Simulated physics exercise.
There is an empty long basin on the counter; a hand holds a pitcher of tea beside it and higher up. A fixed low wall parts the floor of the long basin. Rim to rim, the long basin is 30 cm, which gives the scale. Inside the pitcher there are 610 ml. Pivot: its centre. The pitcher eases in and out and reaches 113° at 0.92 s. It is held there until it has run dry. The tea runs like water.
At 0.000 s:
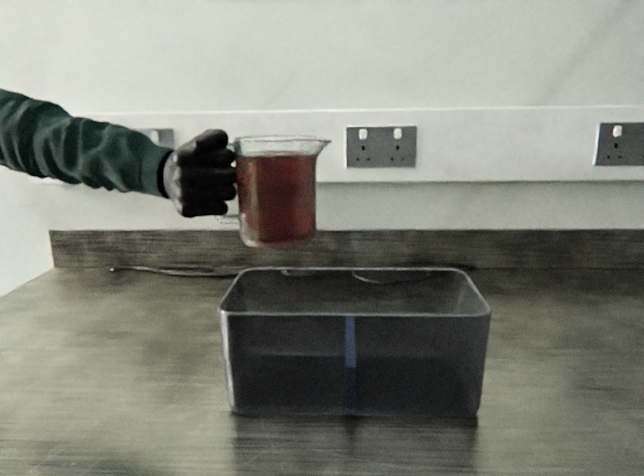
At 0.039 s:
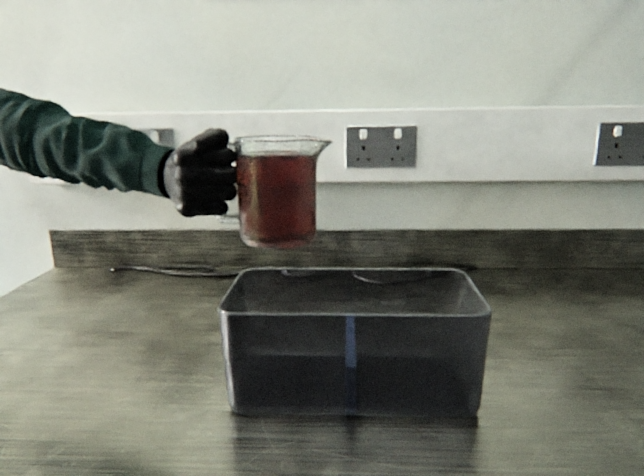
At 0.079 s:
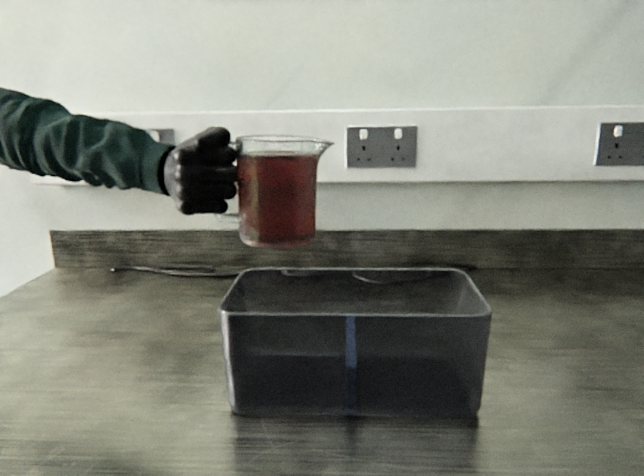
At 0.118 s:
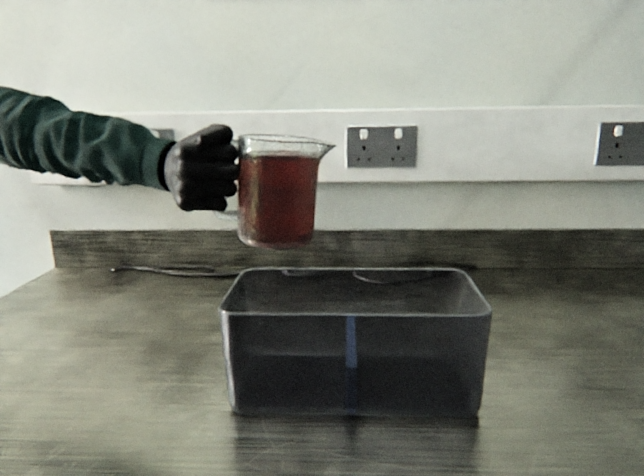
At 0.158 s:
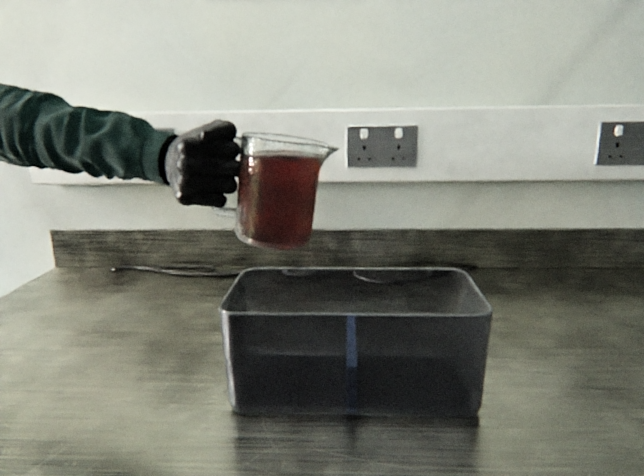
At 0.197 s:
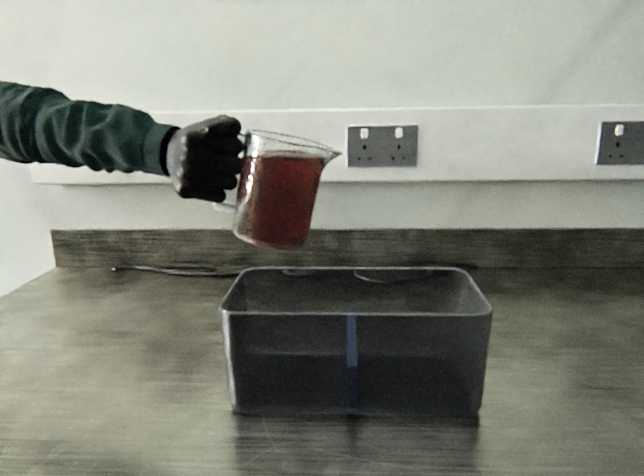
Gloved hand holding a glass pitcher of reddish-brown tea above an empty long basin on a counter, tilting it slightly rightward.
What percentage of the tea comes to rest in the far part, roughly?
95 %.
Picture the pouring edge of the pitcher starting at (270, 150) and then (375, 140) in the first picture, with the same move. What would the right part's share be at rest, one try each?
Roughly 5 per cent the first time and 95 per cent the second.
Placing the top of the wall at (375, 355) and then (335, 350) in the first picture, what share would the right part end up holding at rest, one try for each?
65 % and 95 %.
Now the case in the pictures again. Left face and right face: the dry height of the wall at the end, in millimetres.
About 60 mm left, about 34 mm right.
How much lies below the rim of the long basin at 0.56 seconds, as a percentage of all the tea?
About 6 per cent.
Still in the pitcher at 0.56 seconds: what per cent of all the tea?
78 %.
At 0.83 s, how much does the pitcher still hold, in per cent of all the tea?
Around 20 in a hundred is still there.
After 0.56 s the tilt is 76° and 78 per cent is still to pour, 0 is left of the wall and 6 right of it.
After 0.83 s the tilt is 111° and 21 per cent is still to pour, 1 is left of the wall and 60 right of it.
After 1.11 s the tilt is 113° and 1 per cent is still to pour, 4 is left of the wall and 93 right of it.
After 1.42 s the tilt is 113° and 0 per cent is still to pour, 4 is left of the wall and 95 right of it.
In the end 4 per cent lies left of the wall, 95 right of it and 1 outside.
